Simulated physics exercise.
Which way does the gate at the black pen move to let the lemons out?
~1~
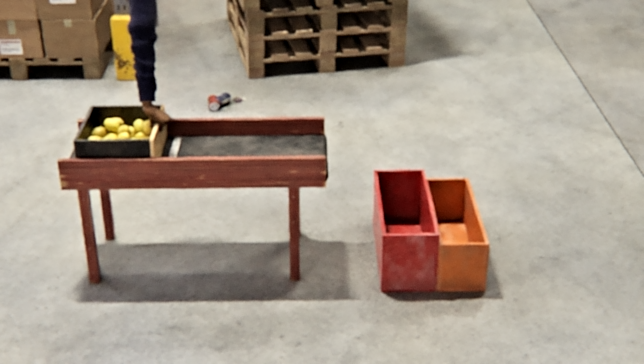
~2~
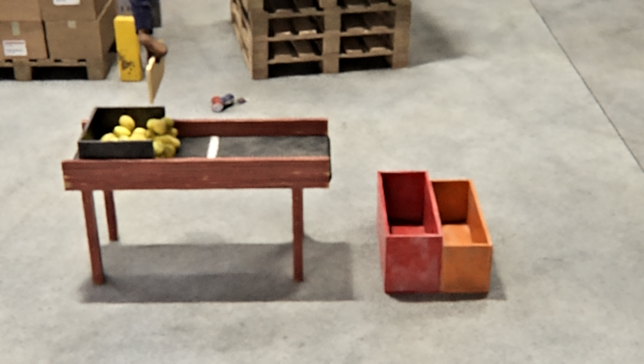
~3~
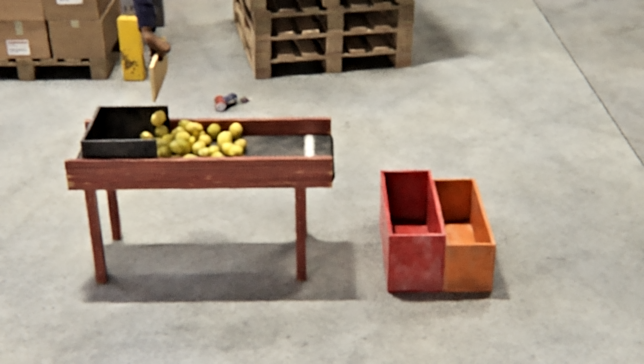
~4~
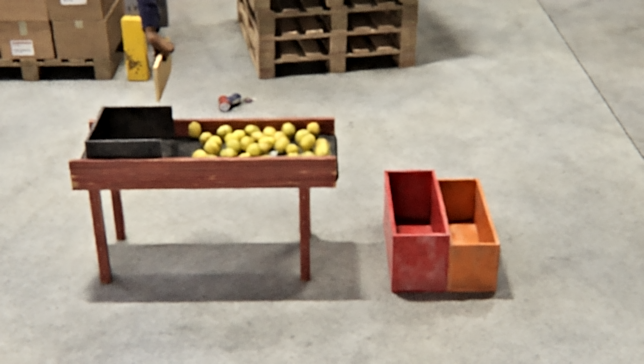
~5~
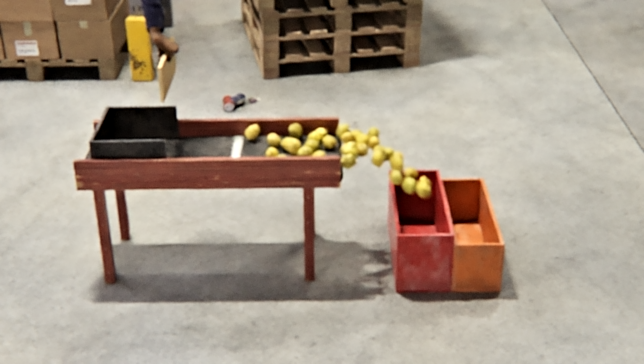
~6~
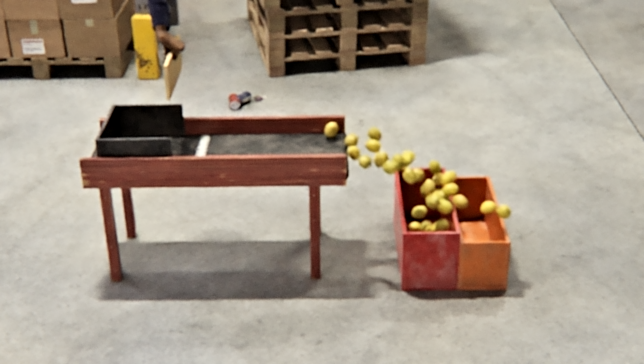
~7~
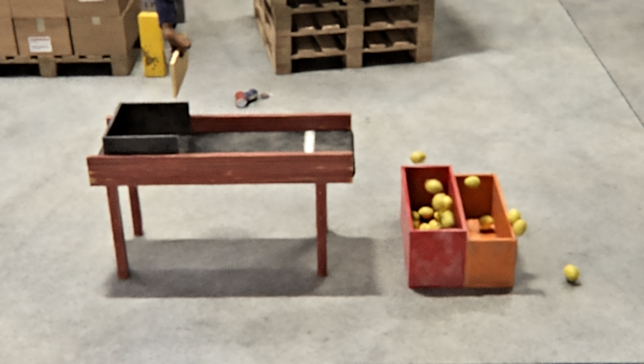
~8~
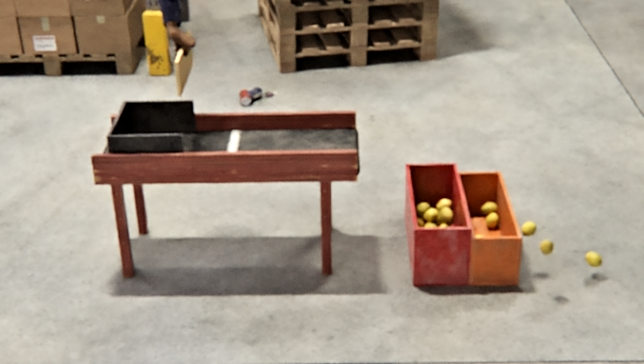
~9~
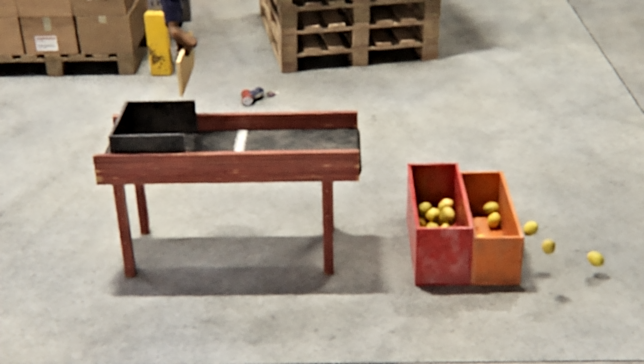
The gate moves up, clearing the way for the lemons to leave the pen along the belt.
